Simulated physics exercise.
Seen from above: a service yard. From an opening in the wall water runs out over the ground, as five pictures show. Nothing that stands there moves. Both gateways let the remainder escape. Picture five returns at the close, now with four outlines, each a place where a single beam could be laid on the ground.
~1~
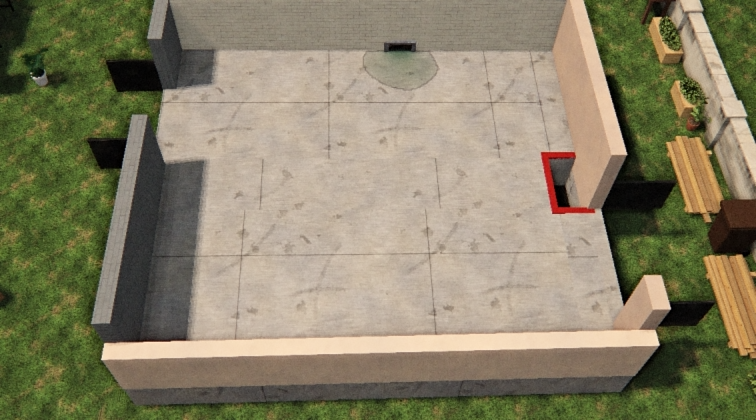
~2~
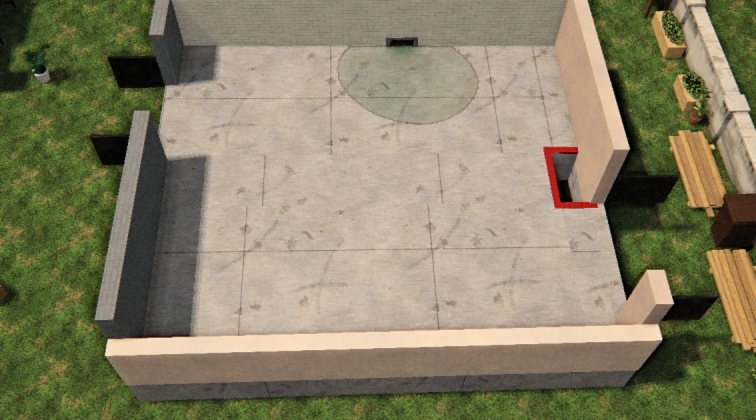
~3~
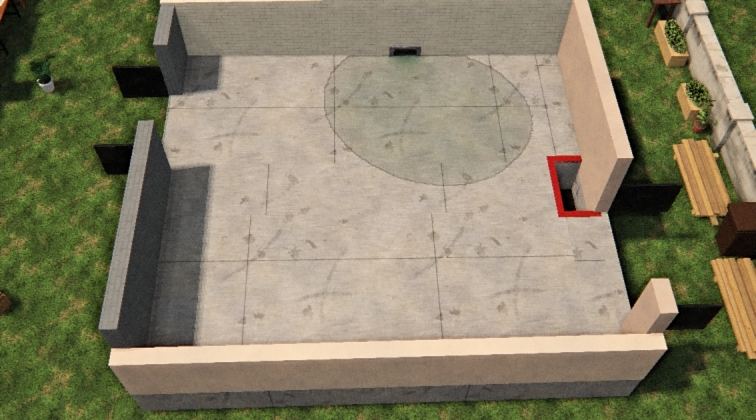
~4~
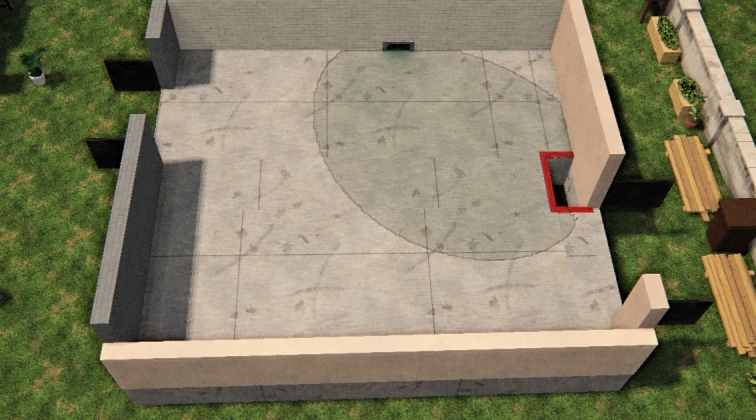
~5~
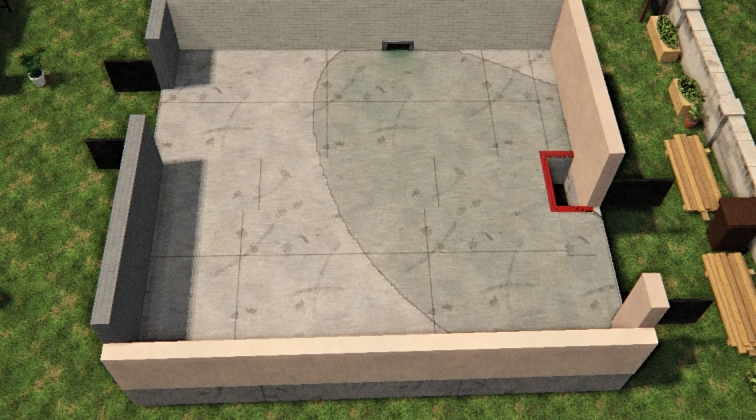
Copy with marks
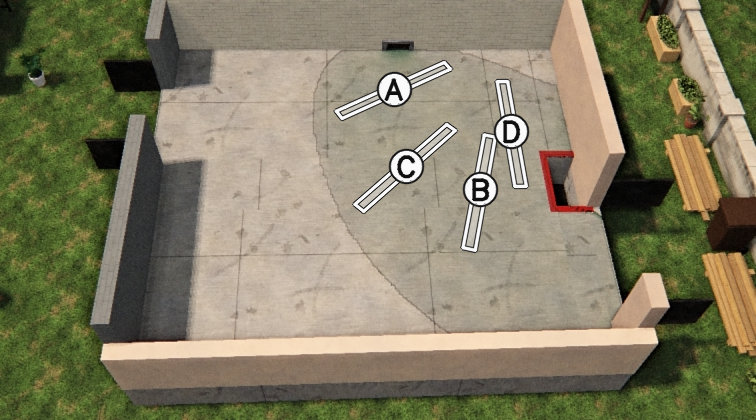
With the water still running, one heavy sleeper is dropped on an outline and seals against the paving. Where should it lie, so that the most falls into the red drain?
C is best.
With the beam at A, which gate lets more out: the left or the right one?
The right gate.
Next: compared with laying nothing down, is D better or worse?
Worse.
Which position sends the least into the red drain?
The answer is D.
On the marked copy, A from (339, 114) to (447, 65); B from (469, 249) to (489, 136); C from (359, 207) to (451, 127); D from (520, 186) to (502, 81).
With A, about 37 % of the stream goes into the red drain, about 63 % out by the gates.
With B, about 28 % of the stream goes into the red drain, about 71 % out by the gates.
With C, about 49 % of the stream goes into the red drain, about 51 % out by the gates.
With D, about 3 % of the stream goes into the red drain, about 97 % out by the gates.
